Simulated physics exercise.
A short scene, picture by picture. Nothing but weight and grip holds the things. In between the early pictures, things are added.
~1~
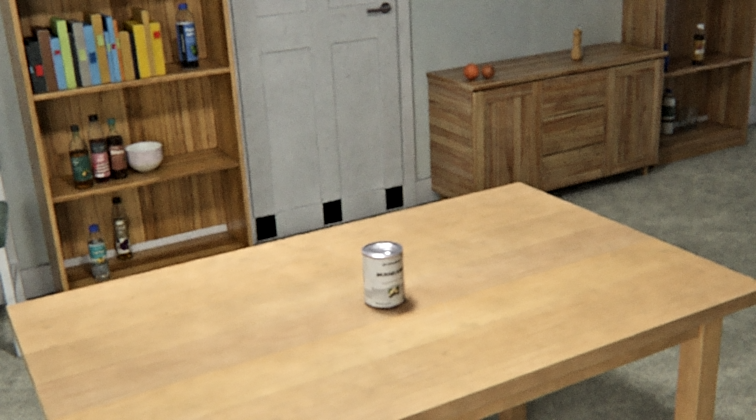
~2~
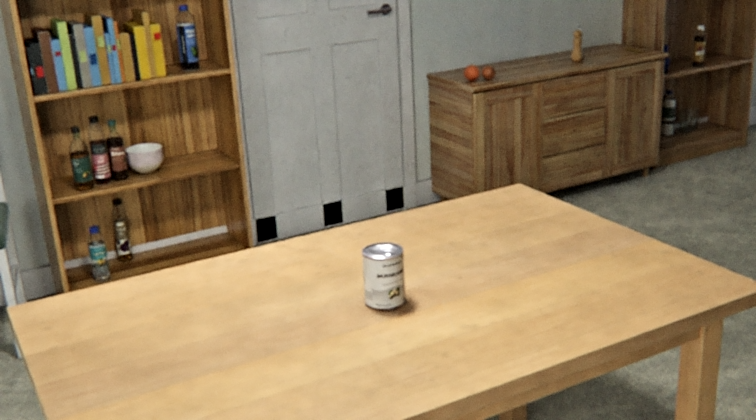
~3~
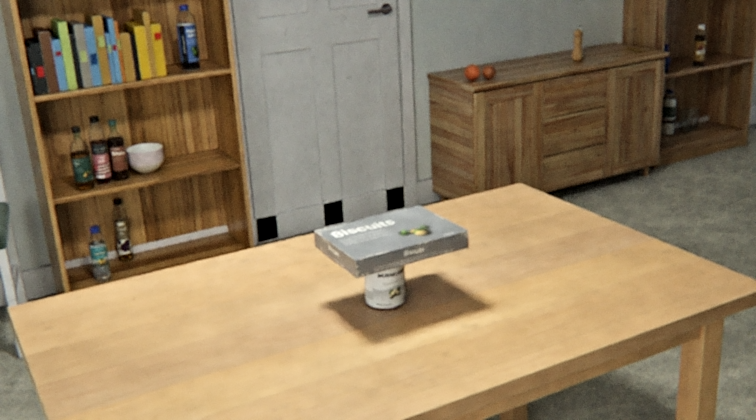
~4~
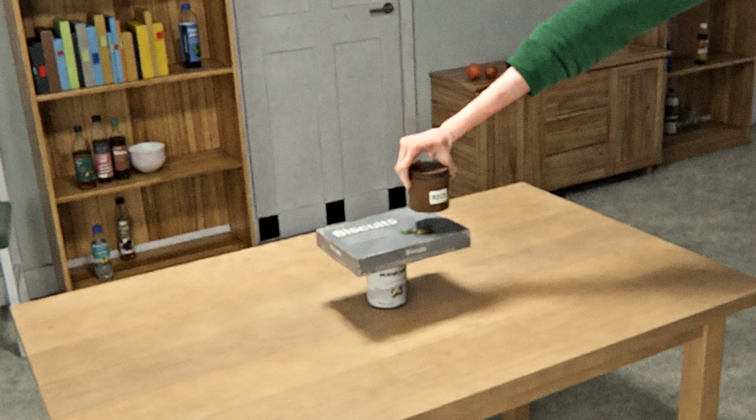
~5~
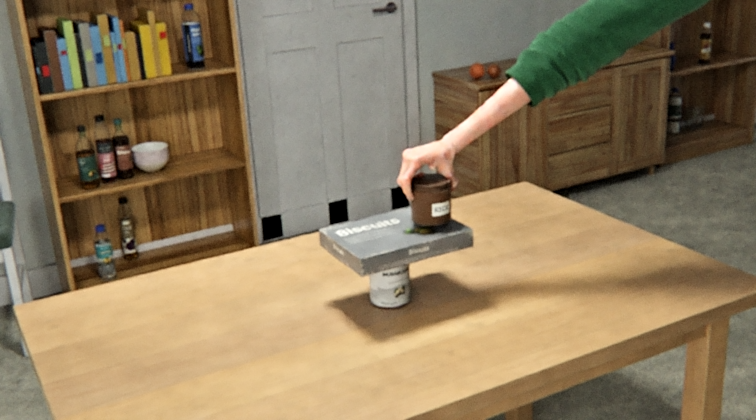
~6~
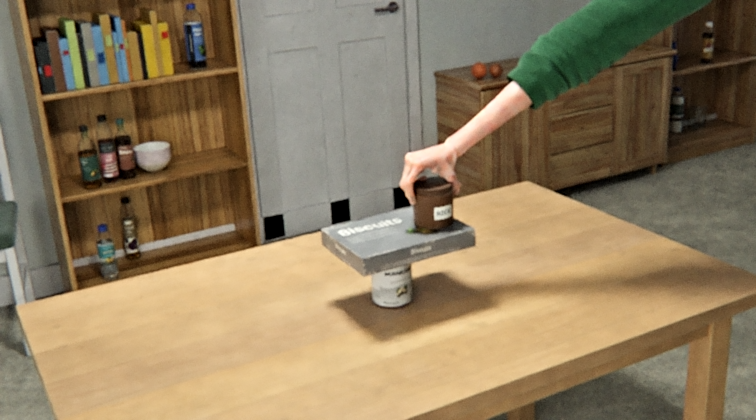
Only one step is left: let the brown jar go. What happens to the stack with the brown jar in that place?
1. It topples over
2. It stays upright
1, it topples over.
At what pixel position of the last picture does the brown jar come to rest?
The object finishes somewhere near (513, 257).
Then, 0.40 s later than the last frame, brown jar now fallen; grey packet on its side.
Then, 0.80 s later than the last frame, grey packet now fallen.
When it is over, fallen, brown jar and grey packet; white tin as before. End places, in pixels of the last picture, brown jar near (513, 257). The stack comes apart.
